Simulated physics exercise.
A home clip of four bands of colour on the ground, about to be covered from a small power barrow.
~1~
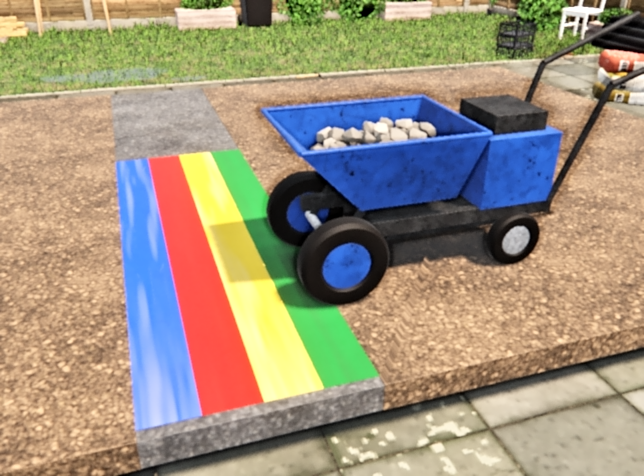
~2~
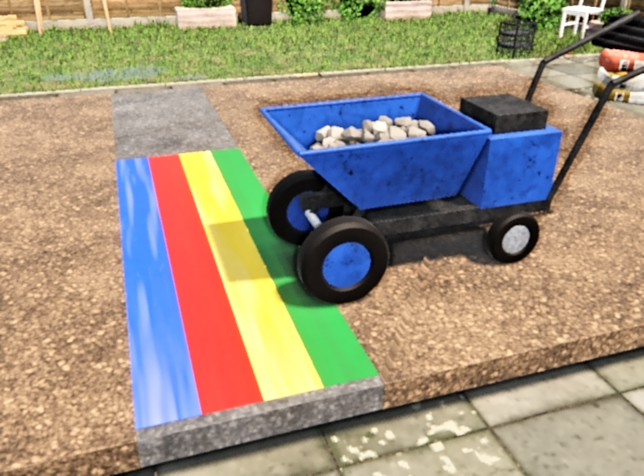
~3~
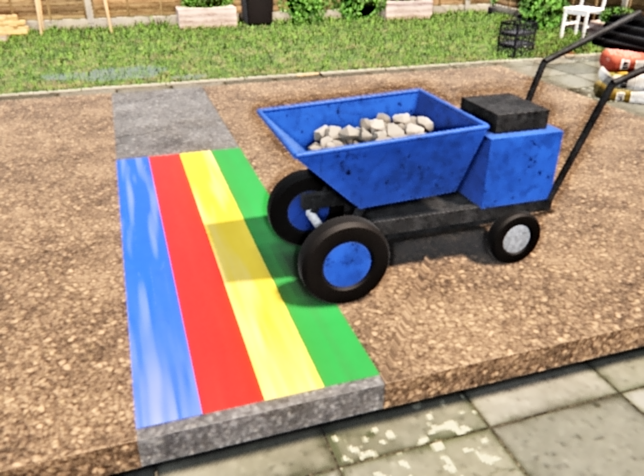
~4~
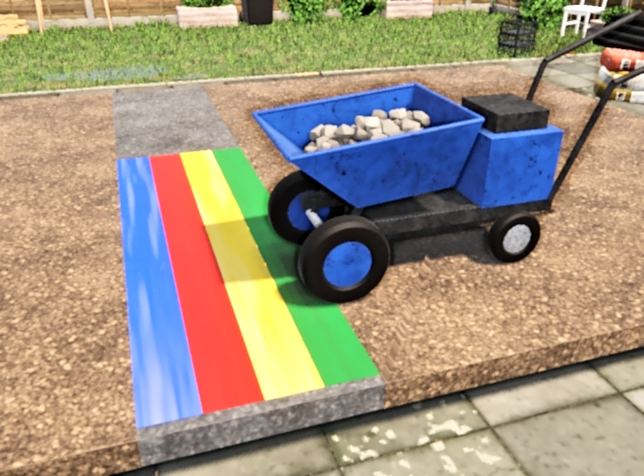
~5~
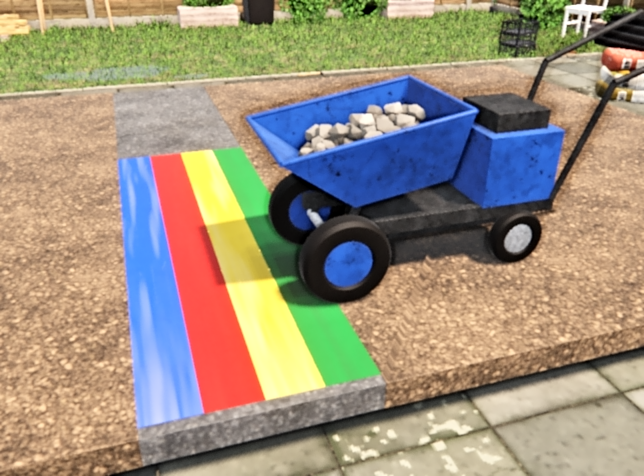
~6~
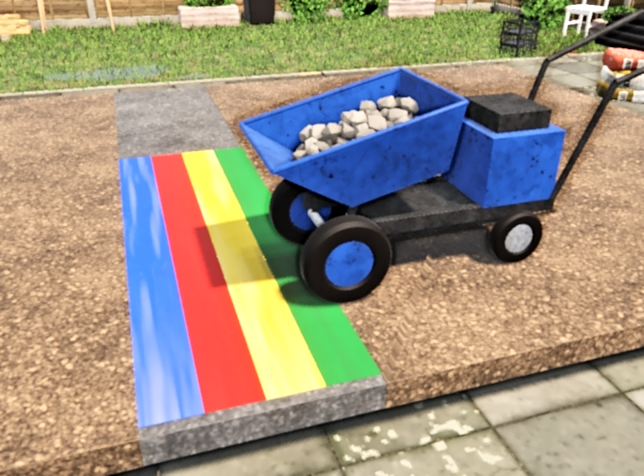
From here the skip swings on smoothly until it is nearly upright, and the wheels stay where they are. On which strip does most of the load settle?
The blue strip carries the most.
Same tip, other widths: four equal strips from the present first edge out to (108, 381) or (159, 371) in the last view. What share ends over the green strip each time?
The first gives 0 %, the second 0 %.
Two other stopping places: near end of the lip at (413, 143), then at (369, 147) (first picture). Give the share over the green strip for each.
The first gives 30 %, the second 0 %.
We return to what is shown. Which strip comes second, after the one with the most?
It is that red strip.
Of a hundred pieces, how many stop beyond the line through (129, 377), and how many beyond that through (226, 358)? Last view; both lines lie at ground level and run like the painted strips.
Roughly 20 per cent, and 90 per cent.
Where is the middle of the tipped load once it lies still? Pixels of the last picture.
Around (158, 291).
Just after the last frame, skip tipped steeply; every one in the skip.
A moment on, skip tipped right over; the larger part in the skip; about a tenth over the red strip; about a tenth over the blue strip.
Further on, skip tipped right over; about a tenth in the skip; roughly a quarter over the red strip; roughly a third over the blue strip; roughly a quarter off the paint.
When it is over, skip tipped right over; about a tenth in the skip; not one over the green strip; not one over the yellow strip; roughly a quarter over the red strip; roughly a third over the blue strip; roughly a quarter off the paint.
